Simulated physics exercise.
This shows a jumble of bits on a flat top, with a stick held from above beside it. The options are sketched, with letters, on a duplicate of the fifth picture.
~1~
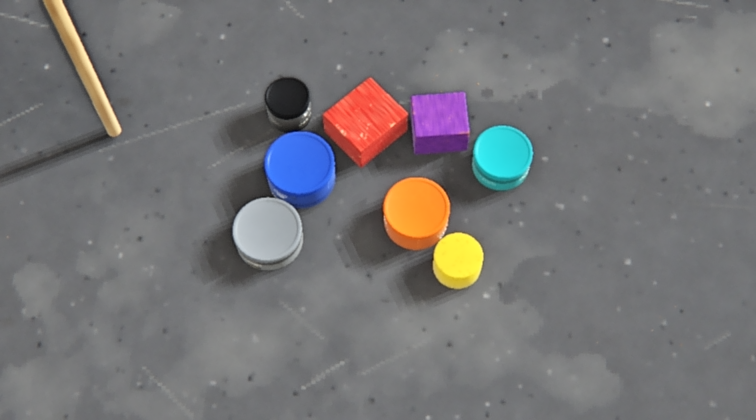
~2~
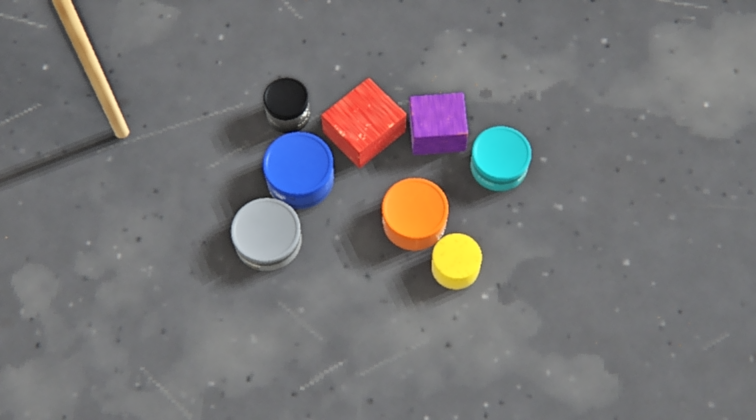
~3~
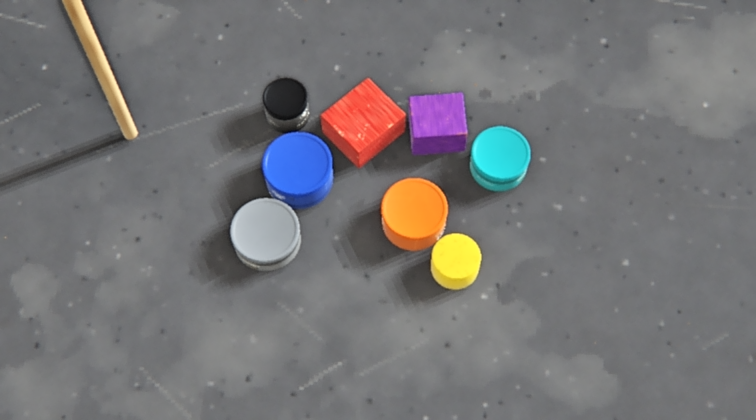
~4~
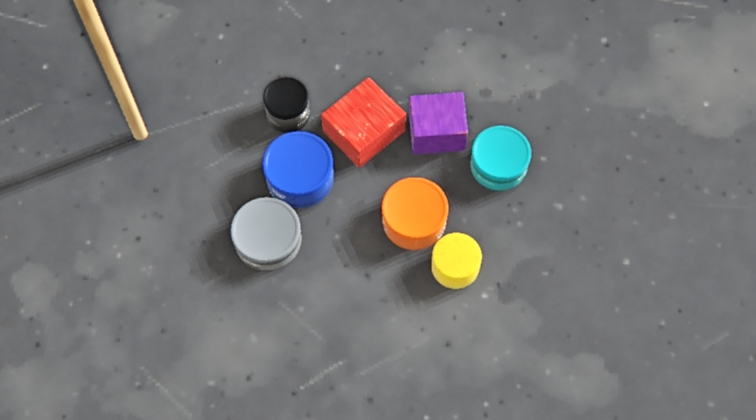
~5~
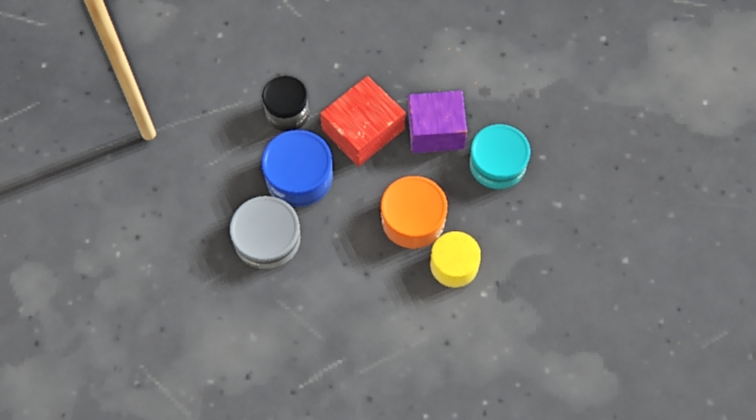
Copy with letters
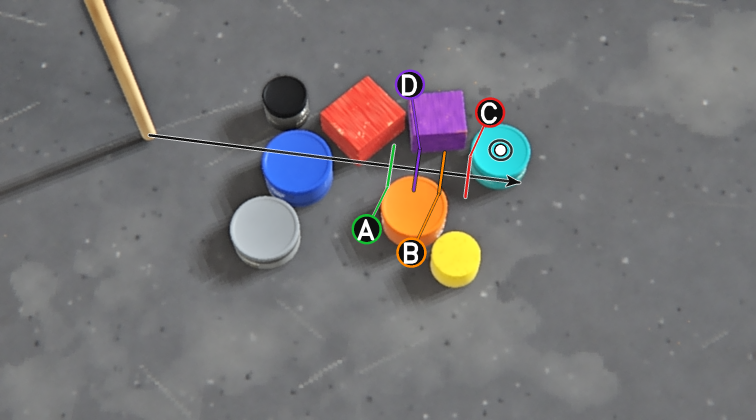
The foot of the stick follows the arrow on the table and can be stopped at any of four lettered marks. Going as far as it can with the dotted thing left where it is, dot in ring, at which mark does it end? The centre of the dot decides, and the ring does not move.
It should halt at C.
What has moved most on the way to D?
The blue tub.
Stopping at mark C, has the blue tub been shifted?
Yes.
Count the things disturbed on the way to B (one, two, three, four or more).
In all, two.
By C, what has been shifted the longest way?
The blue tub.
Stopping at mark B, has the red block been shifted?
By then, yes.
On the marked copy, A at (391, 166); B at (442, 172); C at (468, 176); D at (417, 169); the arrow from (149, 135) to (520, 182); the white dot at (500, 150).
Following C. Soon after the start, foot of the stick (262, 150).
Later, foot of the stick (376, 165); blue tub (326, 189); red block (374, 119).
In the end, foot of the stick (468, 177); blue tub (326, 189); red block (376, 118); the dot is still in its ring.
As for the rest, A keeps the dot in but is short; B keeps the dot in but is short; D keeps the dot in but is short.
